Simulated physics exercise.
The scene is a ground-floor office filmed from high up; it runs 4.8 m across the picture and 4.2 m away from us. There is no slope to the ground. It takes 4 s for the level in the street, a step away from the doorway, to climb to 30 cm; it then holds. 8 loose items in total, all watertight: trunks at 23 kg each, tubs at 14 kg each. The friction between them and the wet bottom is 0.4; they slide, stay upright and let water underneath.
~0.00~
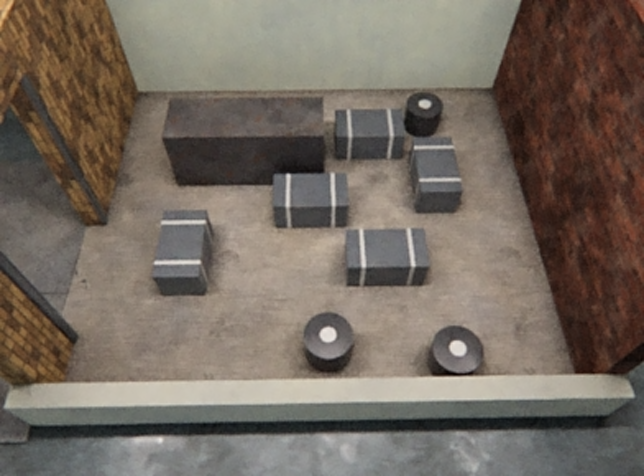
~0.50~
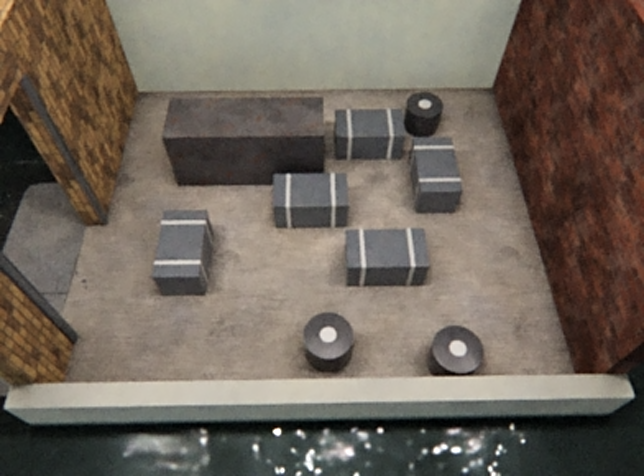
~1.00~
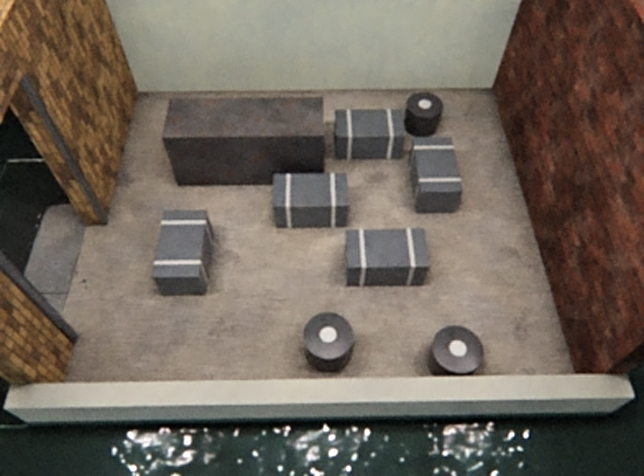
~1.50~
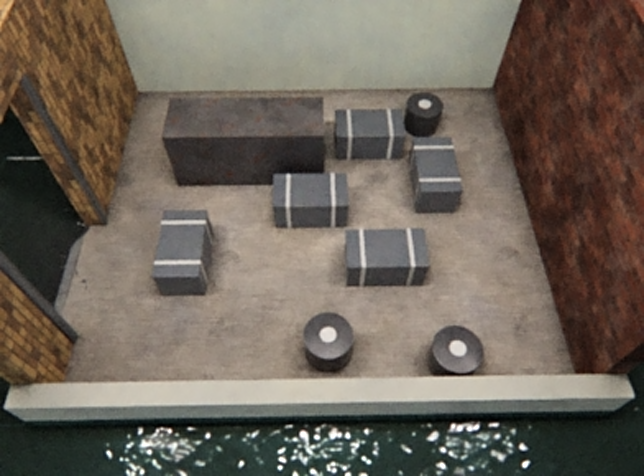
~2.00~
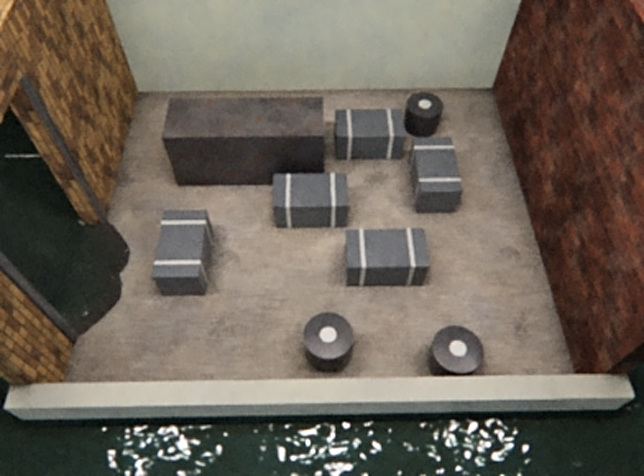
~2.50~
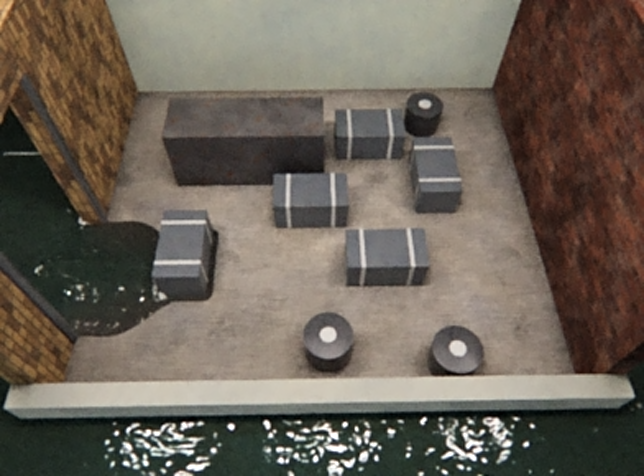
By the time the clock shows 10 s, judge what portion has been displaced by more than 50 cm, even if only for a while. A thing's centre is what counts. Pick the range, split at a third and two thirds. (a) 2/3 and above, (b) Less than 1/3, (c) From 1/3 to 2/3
(a) 2/3 and above.
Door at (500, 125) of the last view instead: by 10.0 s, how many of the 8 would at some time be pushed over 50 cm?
Then it comes to 7.
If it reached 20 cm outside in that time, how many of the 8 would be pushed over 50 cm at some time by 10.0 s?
Under that setup the answer is 6.
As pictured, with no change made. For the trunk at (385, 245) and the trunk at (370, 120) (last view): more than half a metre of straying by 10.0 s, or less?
Listed as asked: Outside the limit and inside the limit.
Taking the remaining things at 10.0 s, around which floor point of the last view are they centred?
The centre is close to (396, 176).
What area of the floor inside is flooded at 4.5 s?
Roughly 7.0 m2 of it is wet.
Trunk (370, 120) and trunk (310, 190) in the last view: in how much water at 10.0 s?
Depths: Near 9 cm, then near 16 cm.
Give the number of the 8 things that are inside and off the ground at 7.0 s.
5 of them.
After 3.5 s 1 of 8 are over 50 cm from their spots; 0 afloat.
After 4.5 s 1 of 8 are over 50 cm from their spots; 0 afloat.
After 7.0 s 6 of 8 are over 50 cm from their spots; 5 afloat.
After 10.0 s 7 of 8 are over 50 cm from their spots, and 7 have been at some point; 7 afloat.
